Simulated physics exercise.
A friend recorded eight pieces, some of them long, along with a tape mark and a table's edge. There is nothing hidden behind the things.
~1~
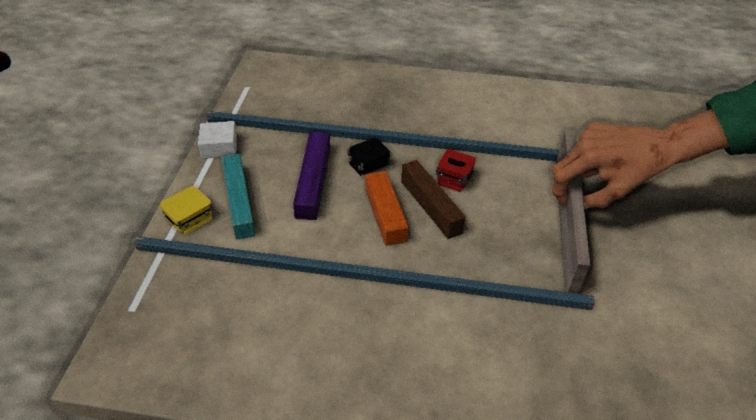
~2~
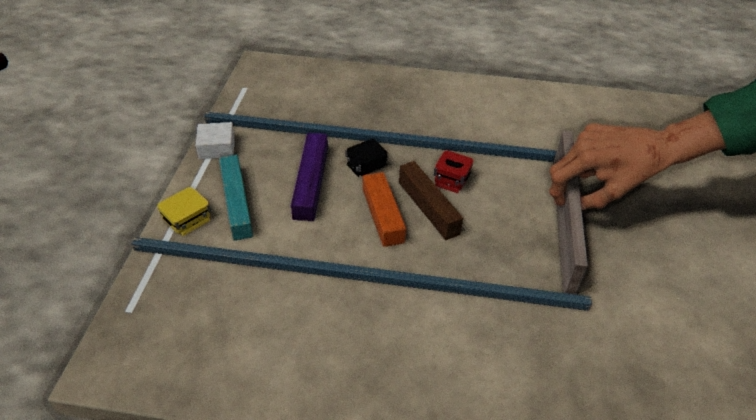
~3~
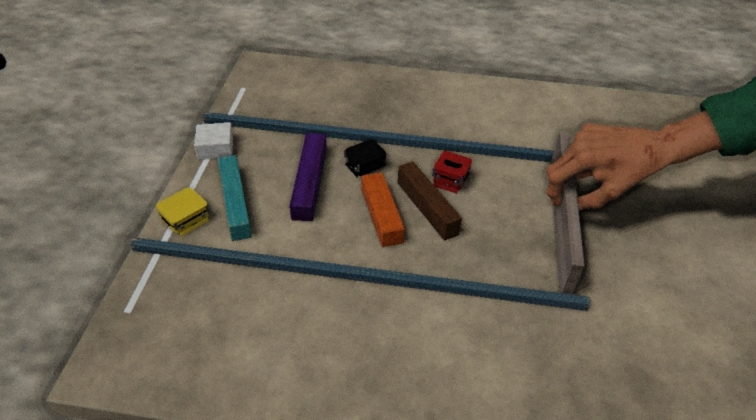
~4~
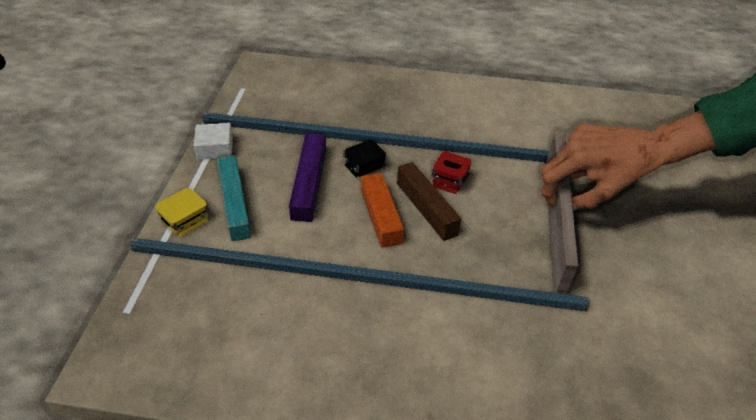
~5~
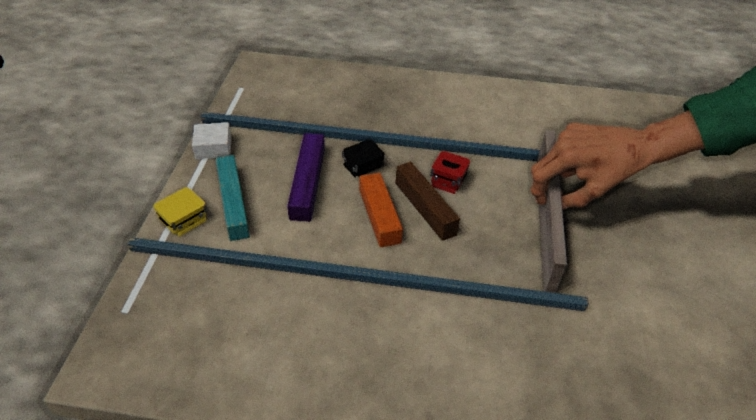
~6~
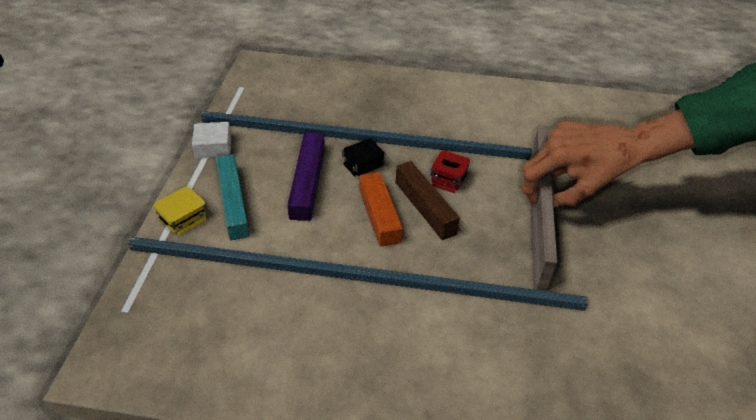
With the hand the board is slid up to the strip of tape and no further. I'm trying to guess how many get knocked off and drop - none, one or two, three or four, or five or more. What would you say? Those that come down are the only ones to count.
The push clears five or more off the end, I'd bet.
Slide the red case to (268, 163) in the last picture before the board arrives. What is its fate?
Placed there, it goes off the edge.
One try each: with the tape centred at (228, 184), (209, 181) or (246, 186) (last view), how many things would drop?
In order: 4, 5 and 2.
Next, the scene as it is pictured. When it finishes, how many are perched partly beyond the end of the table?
The count is 3.
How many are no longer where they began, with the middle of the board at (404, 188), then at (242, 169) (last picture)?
Note: First position 4; second position 8.
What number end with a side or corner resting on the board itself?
Count: 3.
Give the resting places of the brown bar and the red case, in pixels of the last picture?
Brown bar at (169, 167), red case at (196, 138).
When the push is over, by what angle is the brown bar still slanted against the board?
Near 25 degrees.
A little later, none off yet; white block at rest near (212, 140); yellow case at rest near (181, 211); turquoise bar at rest near (232, 195).
Next, two off so far; white block dropping near (173, 211); yellow case dropping near (139, 299); turquoise bar shifted about its own width near (155, 196).
When it is over, the number that fall off is five or more; down, black case, purple stick, turquoise bar, yellow case and white block.
